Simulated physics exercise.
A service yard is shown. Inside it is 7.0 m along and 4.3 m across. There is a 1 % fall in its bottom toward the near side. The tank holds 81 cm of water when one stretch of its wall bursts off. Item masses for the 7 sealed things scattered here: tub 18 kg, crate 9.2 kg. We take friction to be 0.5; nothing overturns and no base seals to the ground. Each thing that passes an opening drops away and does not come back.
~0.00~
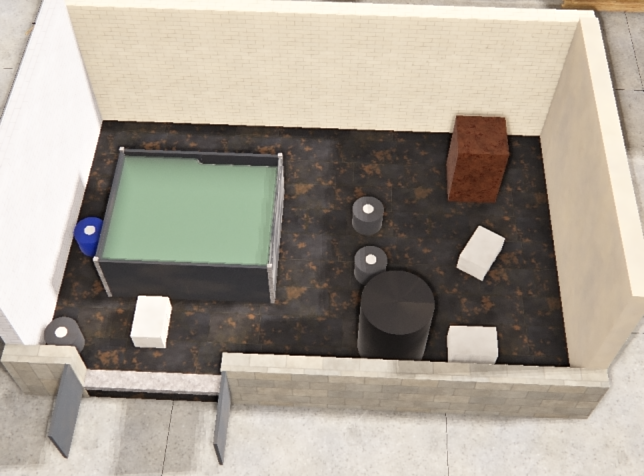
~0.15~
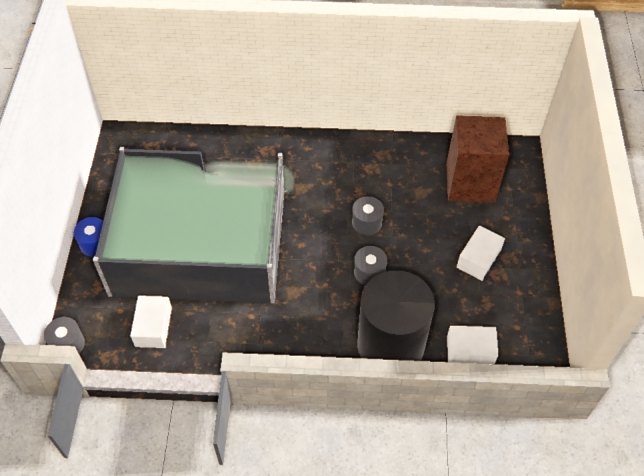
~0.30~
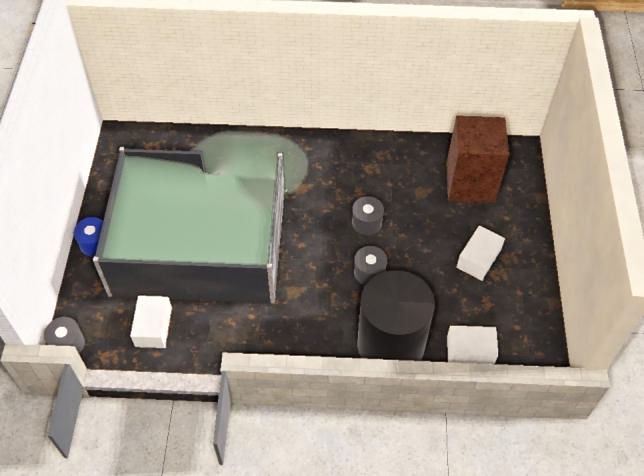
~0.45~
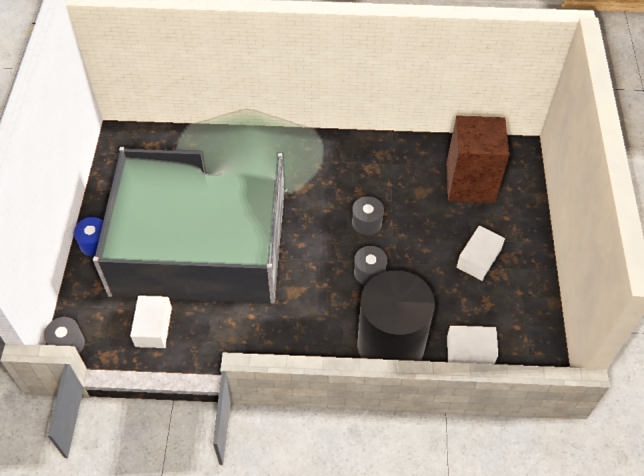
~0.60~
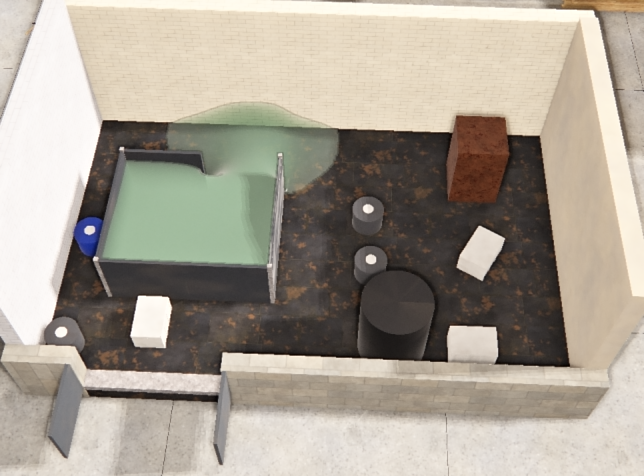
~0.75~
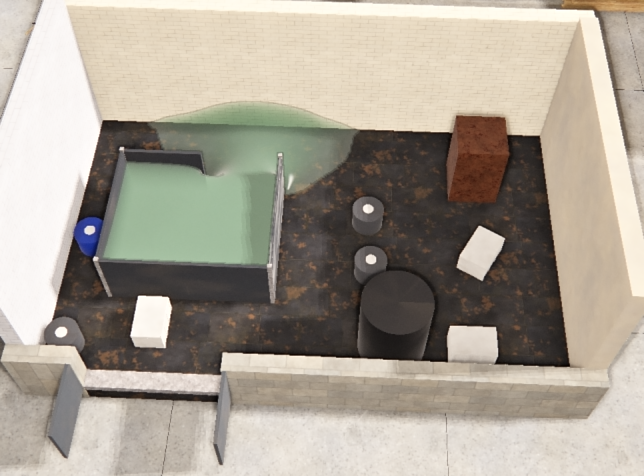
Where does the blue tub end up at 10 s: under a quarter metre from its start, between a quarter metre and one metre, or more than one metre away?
It is swept a long way.
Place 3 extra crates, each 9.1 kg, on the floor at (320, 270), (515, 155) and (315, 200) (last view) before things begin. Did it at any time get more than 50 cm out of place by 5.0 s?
First inside the limit, then outside the limit, then inside the limit.
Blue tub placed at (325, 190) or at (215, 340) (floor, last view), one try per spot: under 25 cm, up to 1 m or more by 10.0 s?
Outcomes in order: It sits still; it sits still.
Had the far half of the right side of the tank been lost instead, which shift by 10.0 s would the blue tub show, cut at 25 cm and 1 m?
I'd say the blue tub scarcely moves.
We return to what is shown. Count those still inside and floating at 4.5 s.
Tally: 2 of them.
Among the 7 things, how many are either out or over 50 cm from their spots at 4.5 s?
I make it 4.
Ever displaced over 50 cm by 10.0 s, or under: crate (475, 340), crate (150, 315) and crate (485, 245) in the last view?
Well, going one by one, it's too far, too far and too far.
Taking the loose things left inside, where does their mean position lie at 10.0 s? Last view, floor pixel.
Centre of the remaining things: Roughly (356, 298).
After 2.0 s the blue tub is near (90, 230), 0.0 m from its start, aground; 0 of 7 are out; 0 afloat.
After 4.5 s the blue tub is near (137, 309), 1.5 m from its start, aground; 0 of 7 are out; 2 afloat.
After 7.0 s the blue tub is near (138, 309), 1.5 m from its start, aground; 0 of 7 are out; 3 afloat.
After 10.0 s the blue tub is near (138, 309), 1.5 m from its start, aground; 1 of 7 are out; 3 afloat.
